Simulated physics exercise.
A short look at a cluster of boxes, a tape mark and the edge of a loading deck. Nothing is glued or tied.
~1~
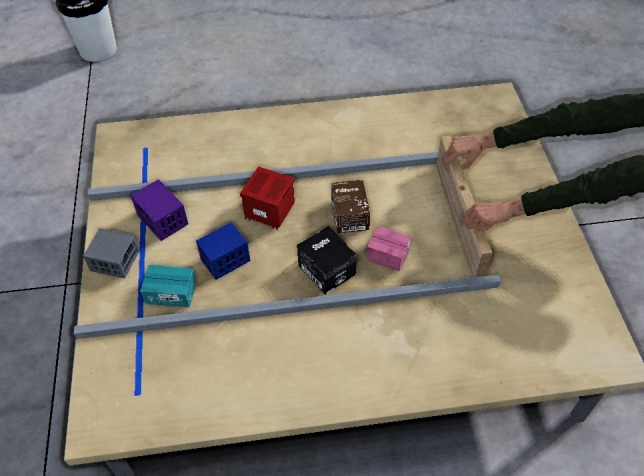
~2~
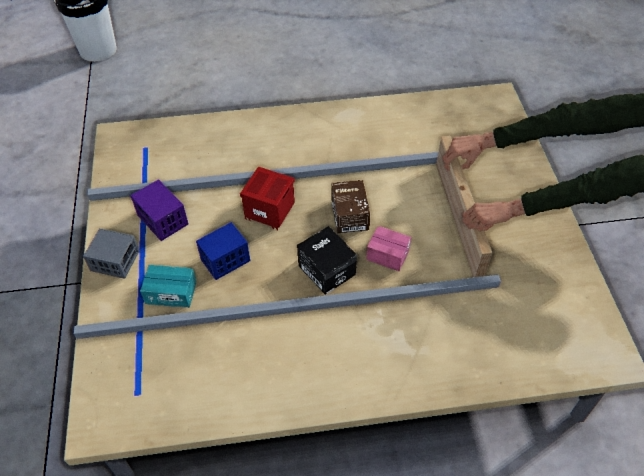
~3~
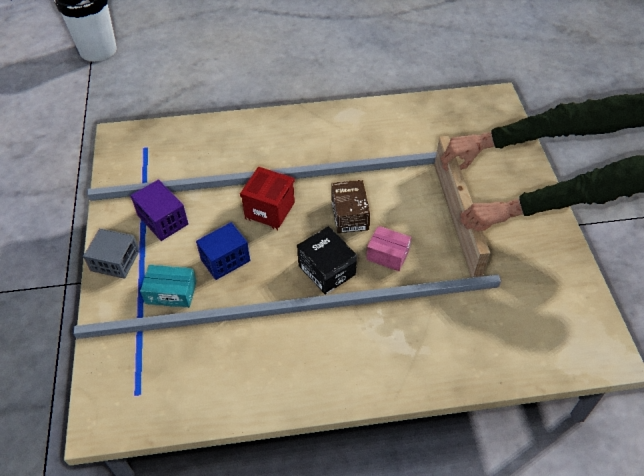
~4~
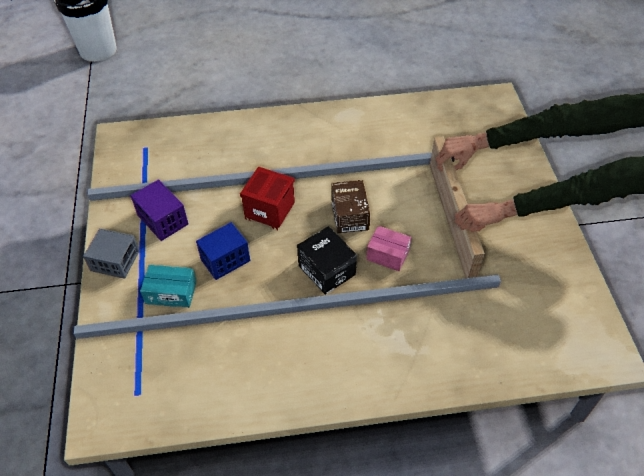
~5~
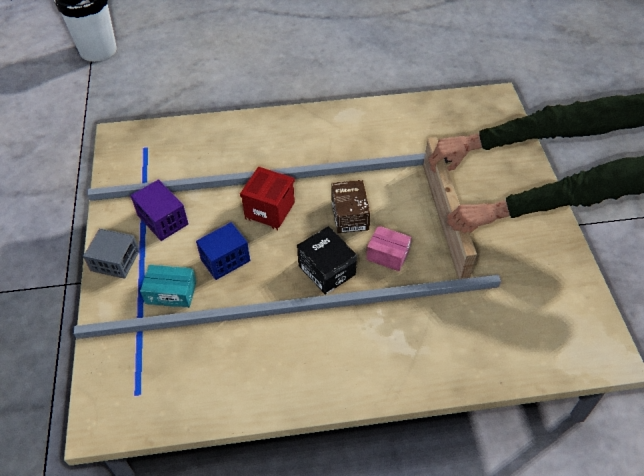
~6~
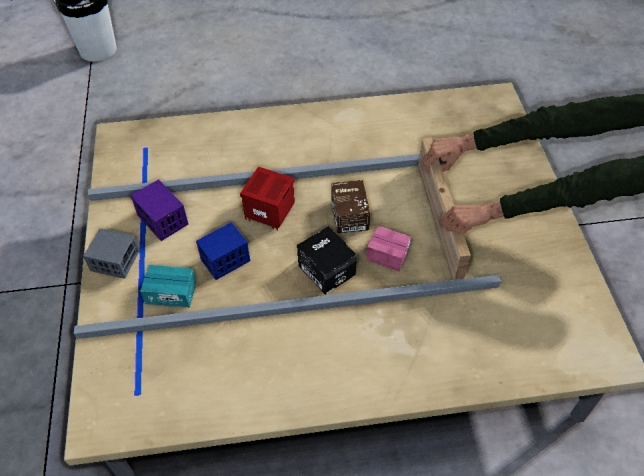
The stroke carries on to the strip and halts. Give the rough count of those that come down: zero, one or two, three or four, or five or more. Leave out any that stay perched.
Here the number that fall off is three or four.
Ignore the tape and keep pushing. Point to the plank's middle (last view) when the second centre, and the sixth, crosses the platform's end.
Near (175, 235) and (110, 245).
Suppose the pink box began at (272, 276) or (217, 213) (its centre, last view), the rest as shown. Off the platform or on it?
The pink box is kept; comes down.
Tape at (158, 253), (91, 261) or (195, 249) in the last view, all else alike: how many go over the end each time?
Down on the ground: 3, 8 and 0.
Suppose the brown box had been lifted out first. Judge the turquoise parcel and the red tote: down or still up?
The turquoise parcel drops off, the red tote survives.
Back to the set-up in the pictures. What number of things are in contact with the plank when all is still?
That makes 2.
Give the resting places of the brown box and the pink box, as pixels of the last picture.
First (123, 227), then (121, 264).
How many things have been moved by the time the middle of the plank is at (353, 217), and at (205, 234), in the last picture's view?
At the one place 3, at the other 8.
Soon after, none off yet; grey crate at rest near (112, 253); purple crate at rest near (160, 210); turquoise parcel at rest near (169, 286).
In the end, the number that fall off is three or four; gone, turquoise parcel, purple crate and grey crate.
